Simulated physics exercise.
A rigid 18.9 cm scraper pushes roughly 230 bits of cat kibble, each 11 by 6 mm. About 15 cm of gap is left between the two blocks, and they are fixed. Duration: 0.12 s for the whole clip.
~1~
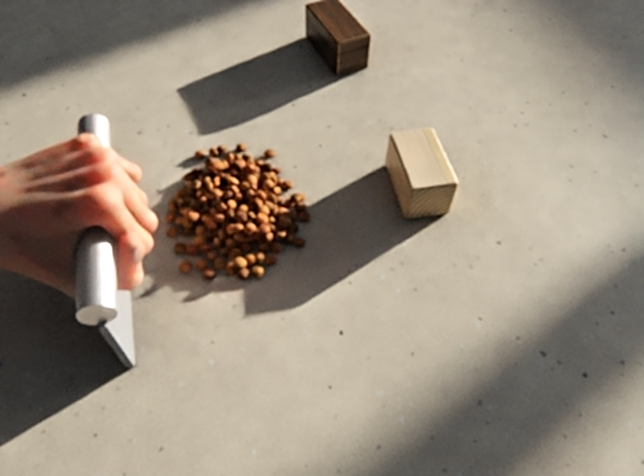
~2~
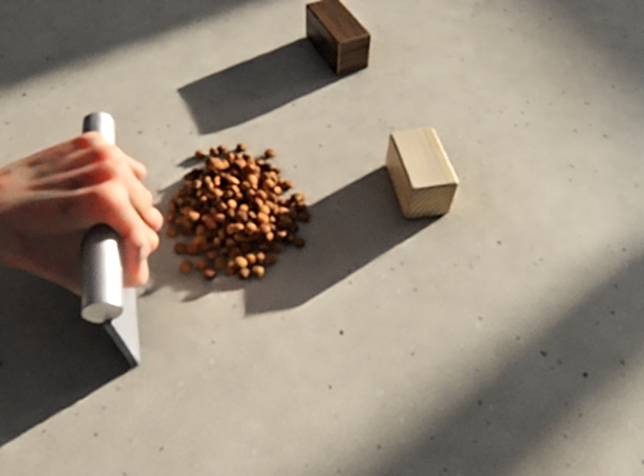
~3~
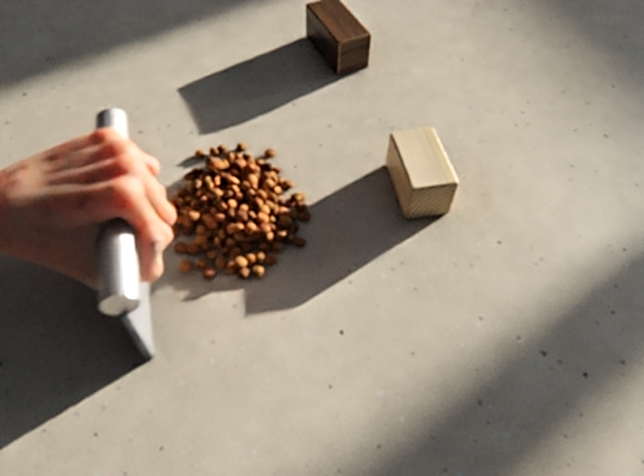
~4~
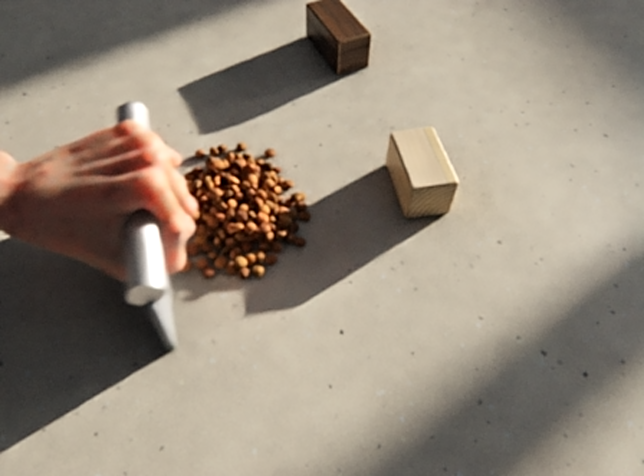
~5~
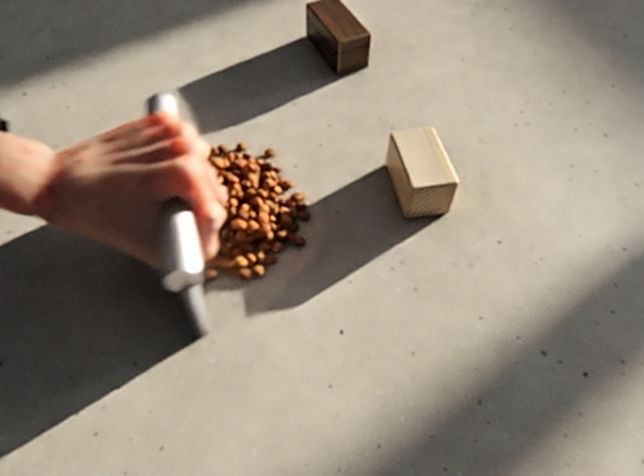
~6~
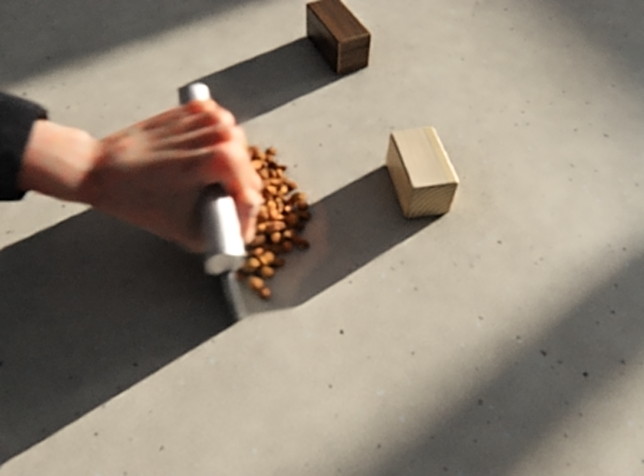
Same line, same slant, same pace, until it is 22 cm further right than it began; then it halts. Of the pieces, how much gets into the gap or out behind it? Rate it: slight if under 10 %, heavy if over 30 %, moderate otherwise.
Heavy.
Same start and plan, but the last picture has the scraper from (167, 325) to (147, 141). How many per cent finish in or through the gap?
Gap share: 5 in a hundred.
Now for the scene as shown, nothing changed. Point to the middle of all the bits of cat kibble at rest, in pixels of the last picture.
Roughly (395, 152), in pixels of the last view.
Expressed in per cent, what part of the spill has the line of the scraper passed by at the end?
About 0 %.
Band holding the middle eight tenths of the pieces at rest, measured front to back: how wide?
Estimate: Close to 22 cm.
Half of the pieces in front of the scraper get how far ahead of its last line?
Around 5 cm from the line.
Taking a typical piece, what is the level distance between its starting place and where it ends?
I'd guess near 18 cm, give or take.
Then, 0.12 s after the last picture, scraper 21 cm from its start, spill 18 cm wide; in or through the gap 5 %, round the near block 15 %, held up before the blocks 80 %.
Then, 0.25 s after the last picture, scraper 22 cm from its start, spill 24 cm wide; in or through the gap 40 %, round the near block 20 %, held up before the blocks 40 %.
Then, 0.36 s after the last picture, scraper 22 cm from its start, spill 26 cm wide; in or through the gap 40 %, round the near block 20 %, held up before the blocks 40 %.
In the end, in or through the gap 40 %, round the near block 20 %, round the far block 0 %, held up before the blocks 40 %.
